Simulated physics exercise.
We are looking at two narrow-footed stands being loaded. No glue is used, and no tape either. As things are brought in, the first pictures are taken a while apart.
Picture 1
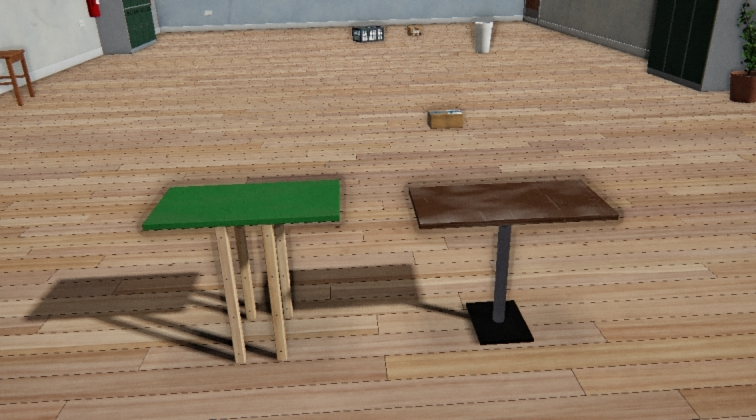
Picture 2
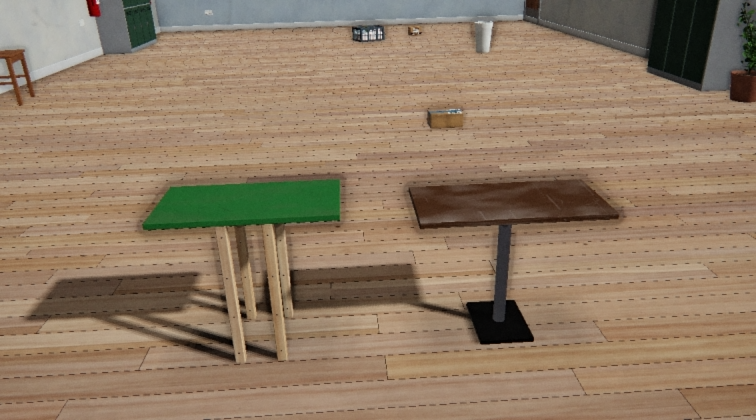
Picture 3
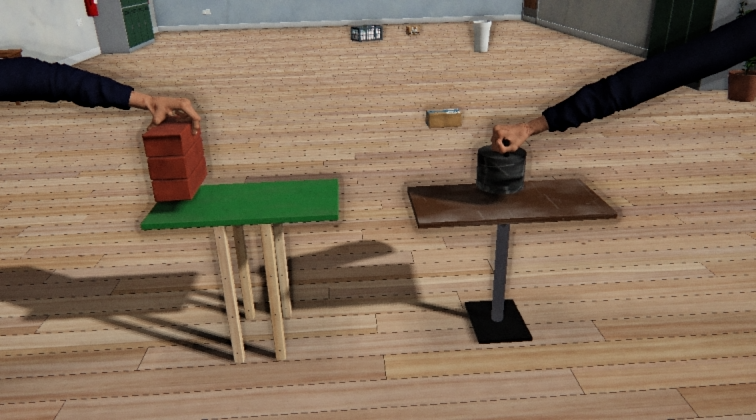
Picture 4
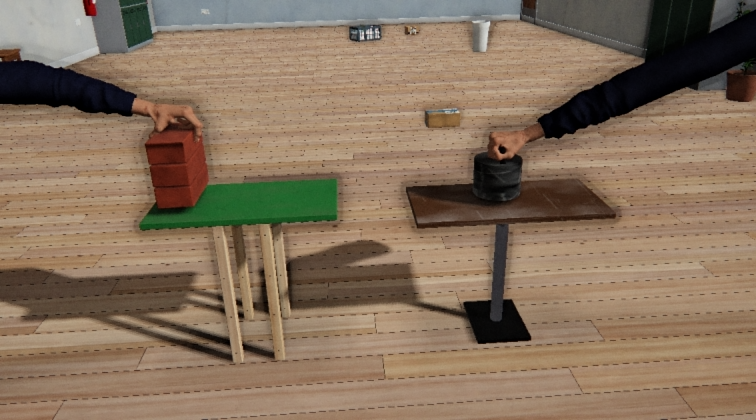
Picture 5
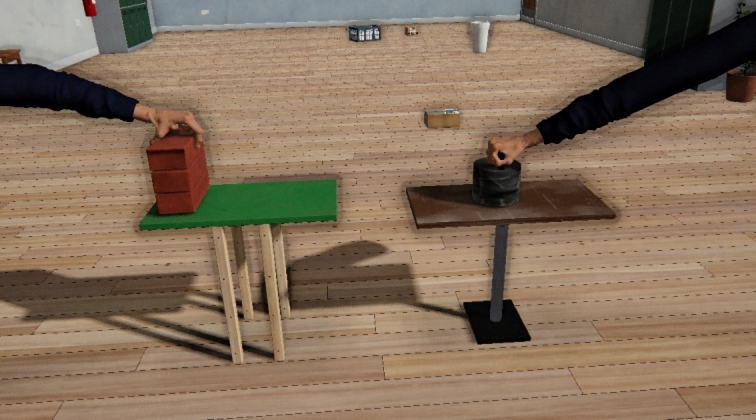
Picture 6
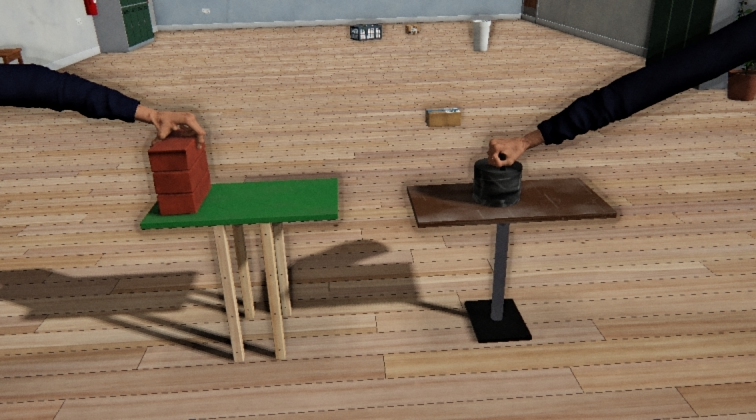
In a room with a wooden floor, a hand from the left lowers stacked red bricks onto the left end of a green-topped stand, while another sets a dark round object on a brown table, both hands staying on them.
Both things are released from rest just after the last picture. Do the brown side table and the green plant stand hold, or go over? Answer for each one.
The brown side table keeps steady; the green plant stand goes over.
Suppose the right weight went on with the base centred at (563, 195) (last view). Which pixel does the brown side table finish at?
It comes to rest around (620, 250).
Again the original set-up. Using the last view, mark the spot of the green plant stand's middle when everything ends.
Its centre ends up near (111, 277).
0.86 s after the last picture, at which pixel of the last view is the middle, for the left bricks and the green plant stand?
The left bricks around (44, 332); the green plant stand around (102, 276).
Then, 0.64 s after the last picture, brown side table at rest near (505, 201); green plant stand tipped 29° from how it was near (167, 212).
Then, 0.86 s after the last picture, brown side table at rest near (505, 201); green plant stand tipped 69° from how it was near (101, 276).
At rest, the brown side table holds firm, near (505, 201); the green plant stand overbalances, near (111, 277).
